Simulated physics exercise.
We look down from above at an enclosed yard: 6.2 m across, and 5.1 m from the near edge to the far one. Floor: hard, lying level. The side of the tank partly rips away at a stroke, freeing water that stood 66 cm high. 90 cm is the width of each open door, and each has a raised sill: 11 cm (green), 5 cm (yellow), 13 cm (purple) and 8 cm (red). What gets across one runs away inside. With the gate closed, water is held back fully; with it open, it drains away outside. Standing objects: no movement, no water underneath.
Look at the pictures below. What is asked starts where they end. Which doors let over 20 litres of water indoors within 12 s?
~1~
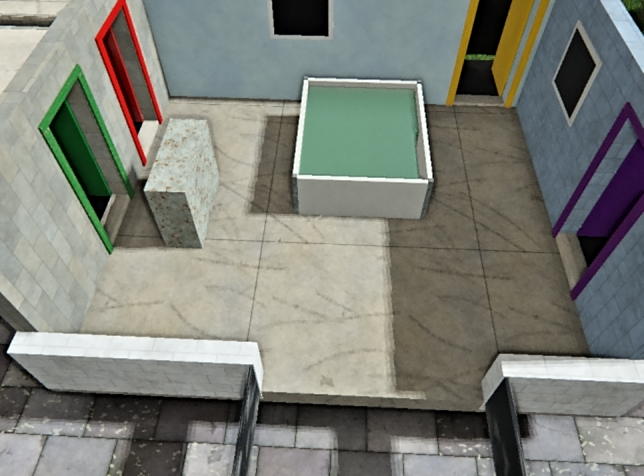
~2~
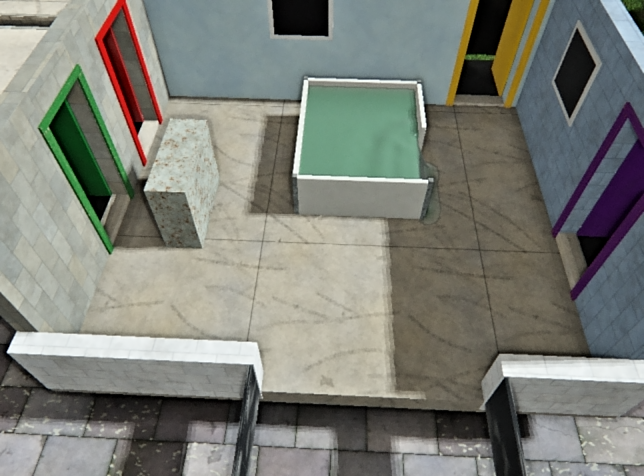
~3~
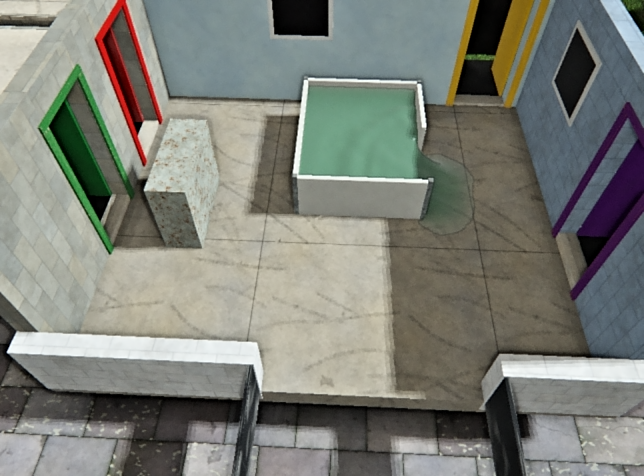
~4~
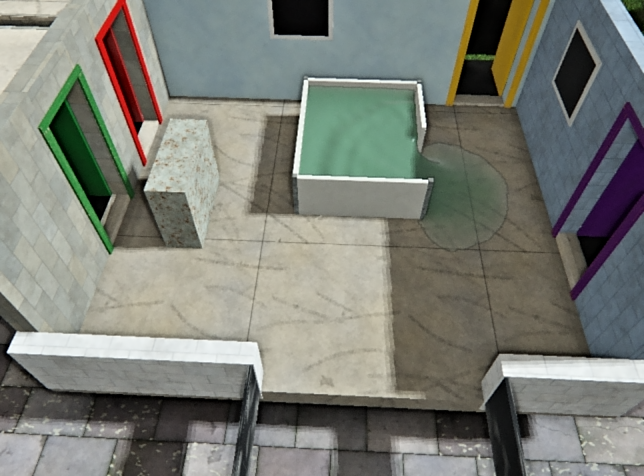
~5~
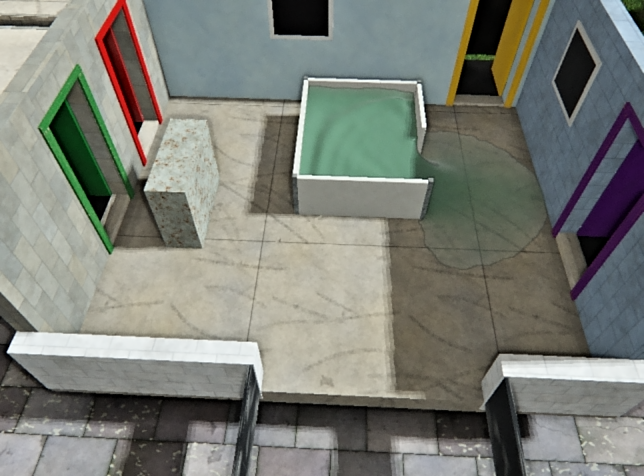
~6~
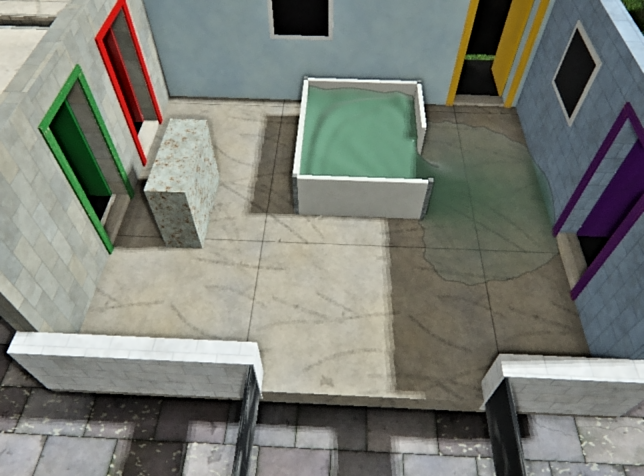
The green door: 20 litres or less, the yellow door: Over 20 litres, the purple door: Over 20 litres, the red door: 20 litres or less.
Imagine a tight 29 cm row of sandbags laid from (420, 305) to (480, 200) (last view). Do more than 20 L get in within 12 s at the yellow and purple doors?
Against the limit, the yellow door goes beyond it and the purple door stays within it.
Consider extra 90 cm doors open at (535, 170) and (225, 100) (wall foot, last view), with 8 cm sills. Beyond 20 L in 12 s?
Result in order - more than that, then not enough.
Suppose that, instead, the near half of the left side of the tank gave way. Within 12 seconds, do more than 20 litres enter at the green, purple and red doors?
In that case, green door: Less than that, purple door: Less than that, red door: More than that.
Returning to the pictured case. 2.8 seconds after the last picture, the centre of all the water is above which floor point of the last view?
(428, 197).
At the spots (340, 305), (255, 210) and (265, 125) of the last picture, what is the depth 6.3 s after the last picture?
First 3 cm, then 3 cm, then 2 cm.
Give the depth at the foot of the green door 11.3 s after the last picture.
Around 7.5 cm there.
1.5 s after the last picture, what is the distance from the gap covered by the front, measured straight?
It comes to some 3.6 metres.
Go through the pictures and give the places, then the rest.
The first frame shows the tank at (362, 130) is whole and still, 66 cm deep.
In the second frame, the front is at (432, 219), 0.6 m from the gap at (419, 179); 0.2 m2 of floor is under water; 66 cm left at the back of the tank.
In the third frame, the front is at (461, 168), 0.9 m from the gap at (419, 180); 0.9 m2 of floor is under water; 66 cm left at the back of the tank.
In the fourth frame, water pours out at (419, 181) and has run 1.3 m, to (497, 178); typically 8 cm deep outside, 66 cm at the tank's back.
In the fifth frame, water pours out at (419, 180) and has run 1.9 m, to (537, 182); typically 6 cm deep outside, 61 cm at the tank's back.
In the sixth frame, the front is at (557, 247), 2.1 m from the gap at (419, 180); 4.3 m2 of floor is under water; 57 cm left at the back of the tank.
Then, 0.7 s after the last picture water covers 25 % of the floor and is deepest (41 cm) near (533, 208); green door not reached, yellow door 4 cm at the sill, 0 L in, purple door 26 cm at the sill, 7 L in, red door not reached.
Then, 1.5 s after the last picture water covers 30 % of the floor and is deepest (42 cm) near (595, 371); green door not reached, yellow door 20 cm at the sill, 32 L in, purple door 24 cm at the sill, 54 L in, red door not reached.
Then, 2.8 s after the last picture water covers 50 % of the floor and is deepest (27 cm) near (595, 371); green door not reached, yellow door 19 cm at the sill, 157 L in, purple door 18 cm at the sill, 90 L in, red door not reached.
Then, 6.3 s after the last picture water covers 95 % of the floor and is deepest (14 cm) near (582, 329); green door 5 cm at the sill, 0 L in, yellow door 12 cm at the sill, 313 L in, purple door 11 cm at the sill, 101 L in, red door 5 cm at the sill, 0 L in.
Then, 11.3 s after the last picture water covers 100 % of the floor and is deepest (9 cm) near (263, 141); green door 7 cm at the sill, 0 L in, yellow door 7 cm at the sill, 360 L in, purple door 6 cm at the sill, 101 L in, red door 8 cm at the sill, 0 L in.
